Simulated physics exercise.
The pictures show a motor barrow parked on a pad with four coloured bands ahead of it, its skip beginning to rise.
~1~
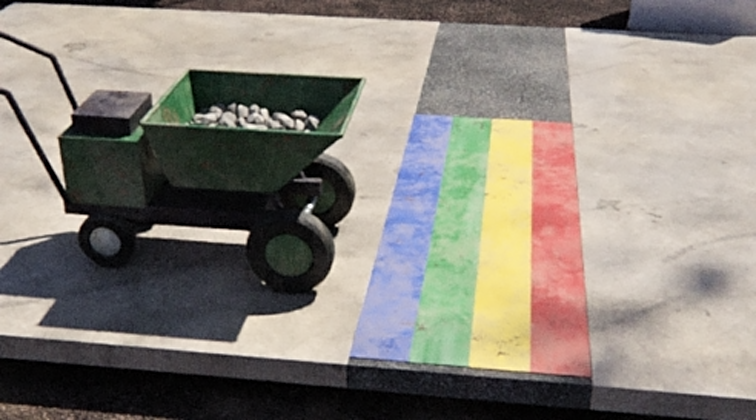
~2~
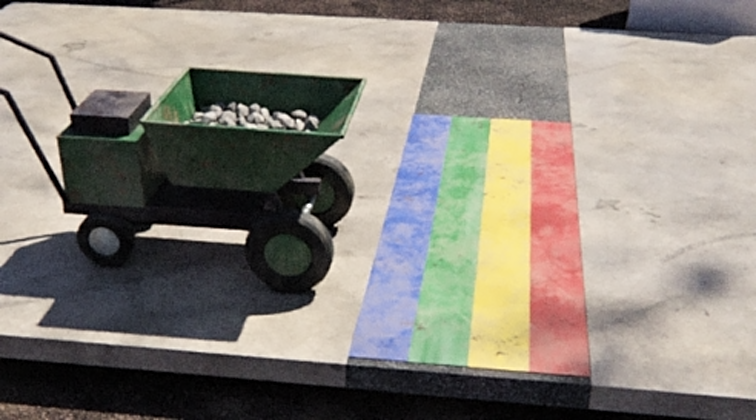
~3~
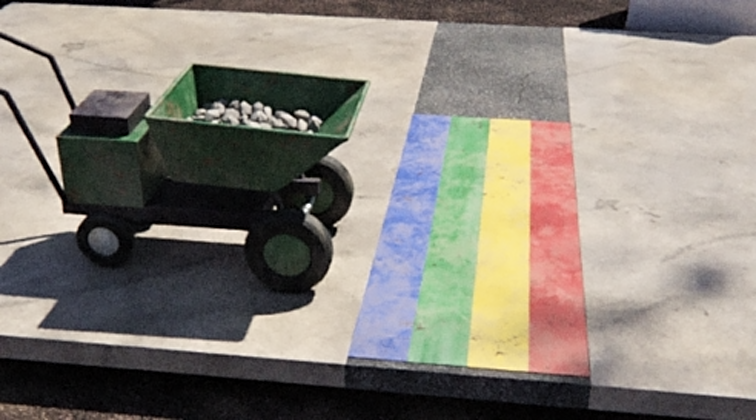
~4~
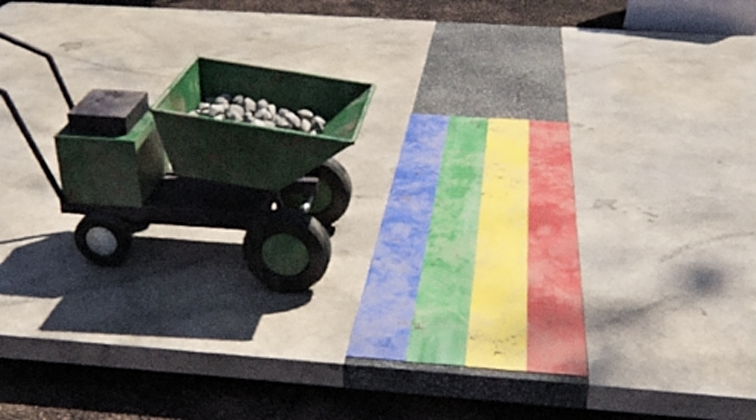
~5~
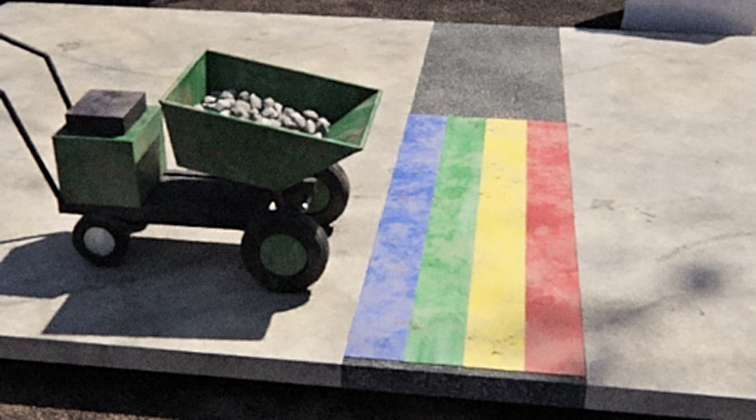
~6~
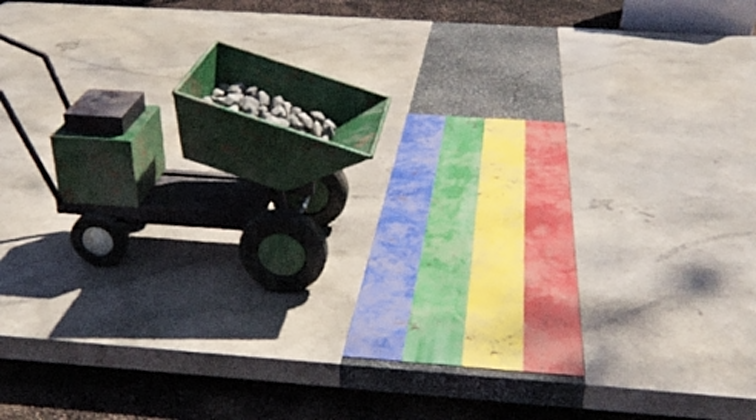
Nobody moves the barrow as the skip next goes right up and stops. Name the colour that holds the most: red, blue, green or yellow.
That would be yellow.
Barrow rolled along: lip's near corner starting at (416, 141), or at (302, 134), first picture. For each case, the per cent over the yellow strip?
About 10 per cent for the first spot and about 10 per cent for the second.
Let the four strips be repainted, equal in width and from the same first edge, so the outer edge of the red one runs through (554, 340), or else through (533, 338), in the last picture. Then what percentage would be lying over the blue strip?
Roughly 0 percent first, then roughly 0 percent.
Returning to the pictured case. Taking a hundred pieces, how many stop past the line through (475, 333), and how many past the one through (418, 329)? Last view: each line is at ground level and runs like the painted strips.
I'd say some 30 in a hundred, and after that 70 in a hundred.
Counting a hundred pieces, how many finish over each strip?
Blue strip 0 %, green strip 25 %, yellow strip 35 %, red strip 5 %.
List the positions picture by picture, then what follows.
The first frame shows lip of the skip at (341, 136), level; top of the load at (240, 125), broken stones; blue strip at (387, 322); green strip at (444, 327); yellow strip at (501, 331); red strip at (559, 336).
The second frame shows lip of the skip at (341, 137), level; top of the load at (240, 124).
The third frame shows lip of the skip at (346, 139), tipped barely; top of the load at (229, 124).
The fourth frame shows lip of the skip at (352, 143), tipped a little; top of the load at (225, 126).
The fifth frame shows lip of the skip at (360, 149), tipped a little; top of the load at (230, 121).
The sixth frame shows lip of the skip at (370, 158), tipped clearly; top of the load at (238, 116); blue strip at (380, 321); green strip at (437, 326); yellow strip at (494, 330); red strip at (552, 335).
Soon after the last picture, skip tipped steeply; all in the skip.
A little later, skip tipped right over; about two thirds in the skip; about a quarter over the green strip; a small part over the yellow strip.
Later still, skip tipped right over; about a third in the skip; a stray few over the blue strip; about a quarter over the green strip; about a third over the yellow strip; a small part over the red strip.
At rest, skip tipped right over; about a third in the skip; a stray few over the blue strip; about a quarter over the green strip; about a third over the yellow strip; a small part over the red strip.
